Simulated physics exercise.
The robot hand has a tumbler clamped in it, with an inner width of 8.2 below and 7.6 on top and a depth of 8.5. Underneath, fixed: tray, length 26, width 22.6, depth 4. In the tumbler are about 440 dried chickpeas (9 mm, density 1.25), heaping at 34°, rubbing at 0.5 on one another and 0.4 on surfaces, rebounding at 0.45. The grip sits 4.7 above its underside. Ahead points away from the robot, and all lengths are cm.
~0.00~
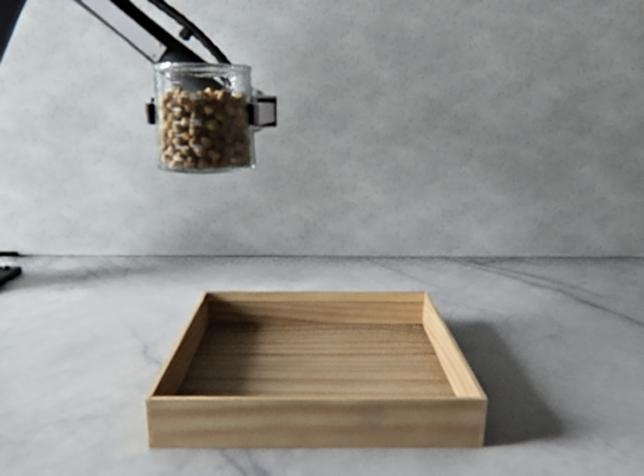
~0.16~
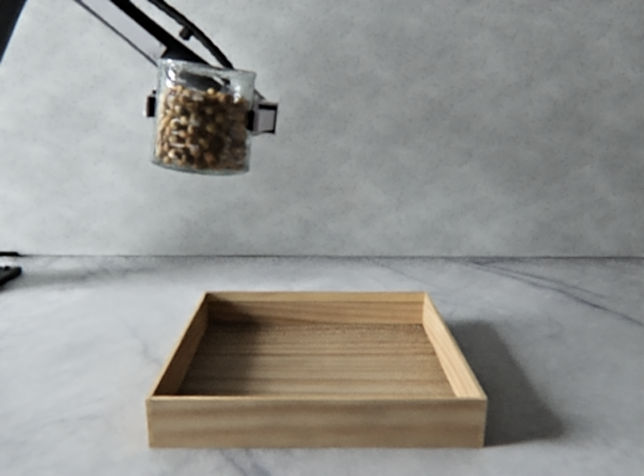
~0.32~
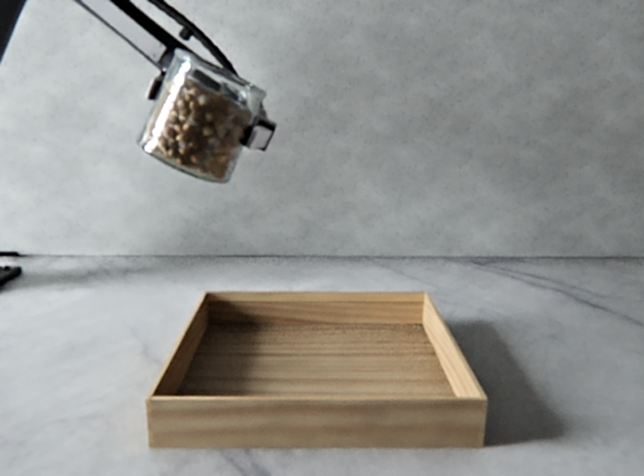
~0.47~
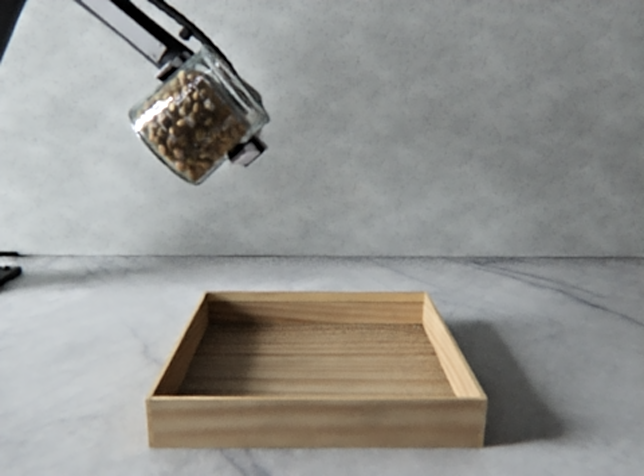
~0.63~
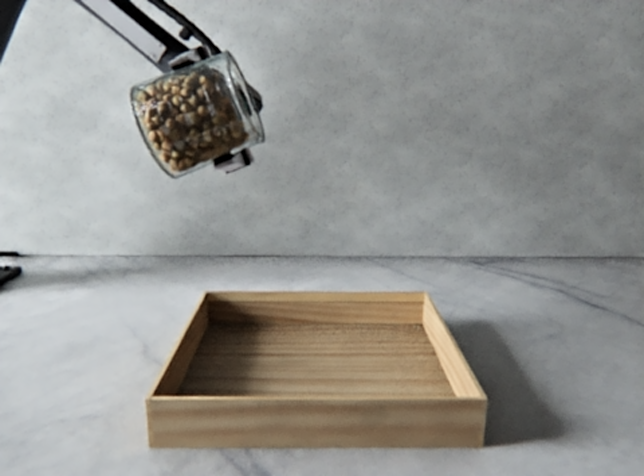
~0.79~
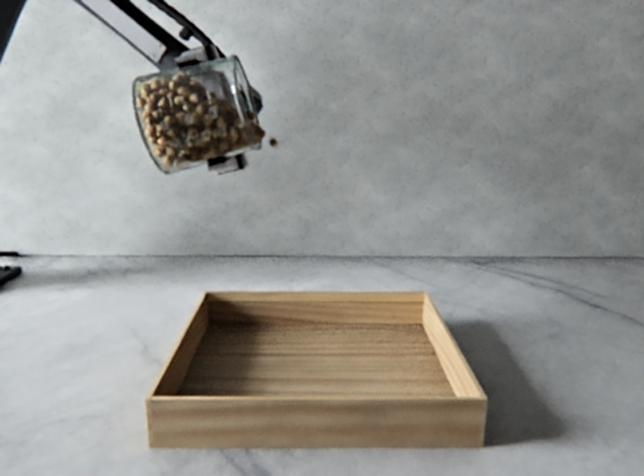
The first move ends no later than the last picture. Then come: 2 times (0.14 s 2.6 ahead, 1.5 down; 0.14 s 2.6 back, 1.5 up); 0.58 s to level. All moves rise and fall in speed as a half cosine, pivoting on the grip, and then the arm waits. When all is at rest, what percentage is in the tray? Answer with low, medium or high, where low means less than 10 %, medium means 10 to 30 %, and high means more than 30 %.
Medium.
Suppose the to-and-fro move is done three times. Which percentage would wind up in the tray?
In that case it would be roughly 20 per cent.
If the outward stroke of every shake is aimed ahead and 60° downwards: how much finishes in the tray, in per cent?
It comes to around 5 percent.
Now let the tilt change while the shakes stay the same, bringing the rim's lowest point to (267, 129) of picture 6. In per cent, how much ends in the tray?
Close to 0 in a hundred.
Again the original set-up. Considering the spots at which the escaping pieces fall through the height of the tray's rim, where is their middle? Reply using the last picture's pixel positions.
Estimated centre near (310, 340) in pixels.
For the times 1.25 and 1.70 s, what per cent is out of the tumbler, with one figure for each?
Taking the two times in order, I'd say 10 and then 15 per cent.
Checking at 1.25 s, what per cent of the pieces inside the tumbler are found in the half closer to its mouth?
40 %.
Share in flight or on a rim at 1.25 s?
Reading at that time: Some 1 per cent.
After 1.25 s, tilted 76° forward, highest piece 27 above the table; 401 in the tumbler, 30 in the tray, 4 in flight or on a rim.
After 1.70 s, tilted 25° forward, highest piece 28 above the table; 376 in the tumbler, 59 in the tray.
After 2.13 s, level, highest piece 28 above the table; 376 in the tumbler, 59 in the tray.
After 3.18 s, level, highest piece 28 above the table; 376 in the tumbler, 59 in the tray.
At rest, 376 in the tumbler, 59 in the tray. That is 14 % in the tray.
